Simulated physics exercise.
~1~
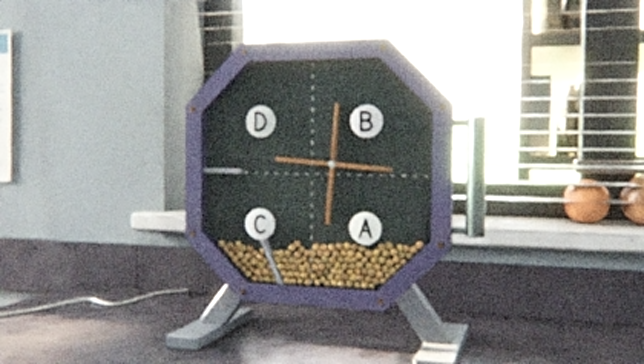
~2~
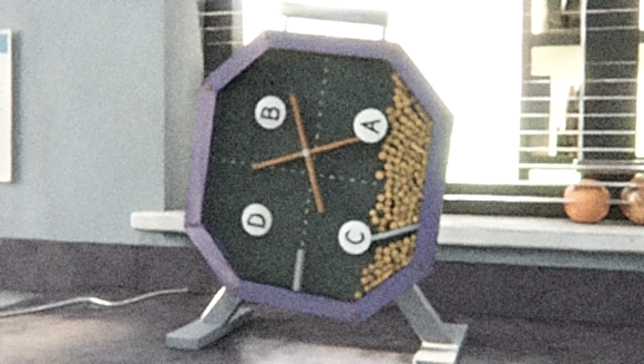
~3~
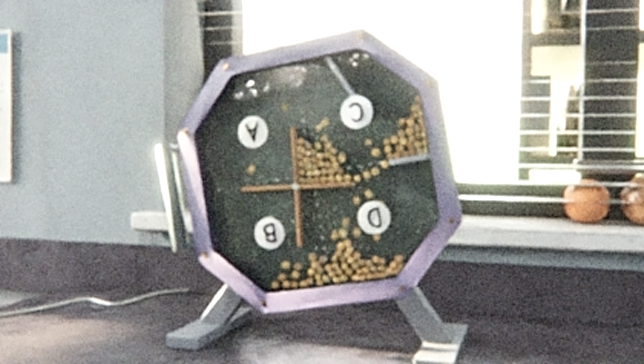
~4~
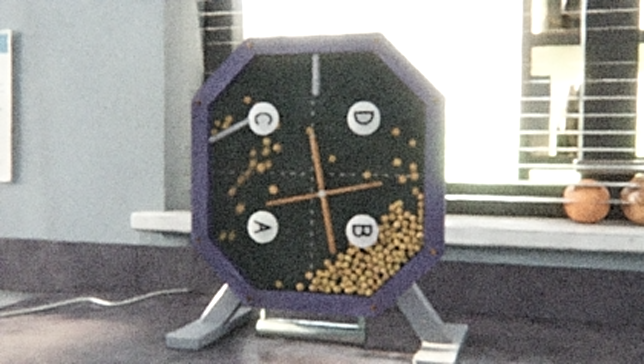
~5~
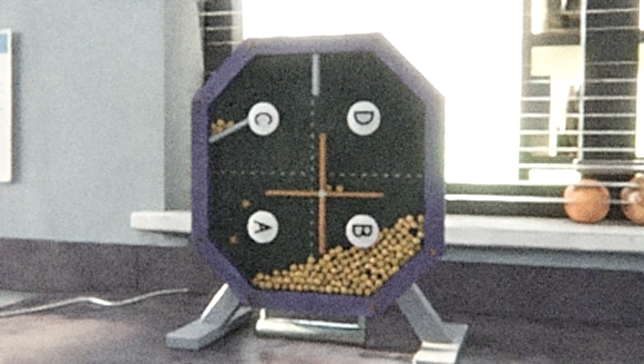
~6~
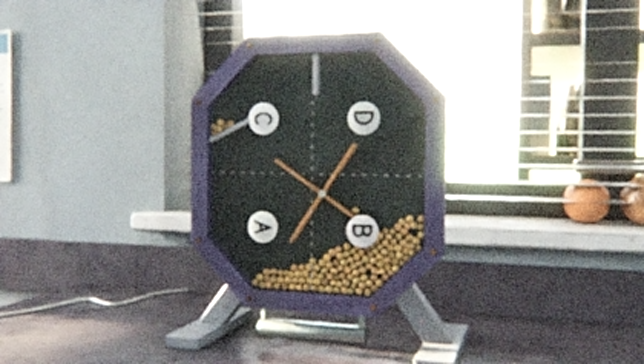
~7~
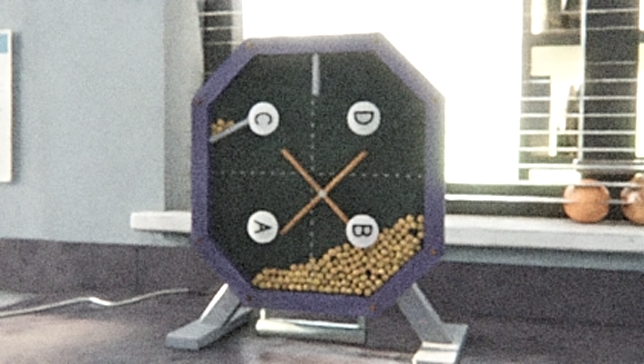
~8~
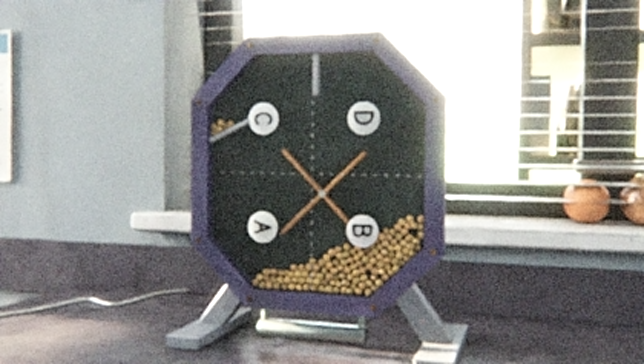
An octagonal case of wooden beads spins anticlockwise, then stops with most beads beside B.
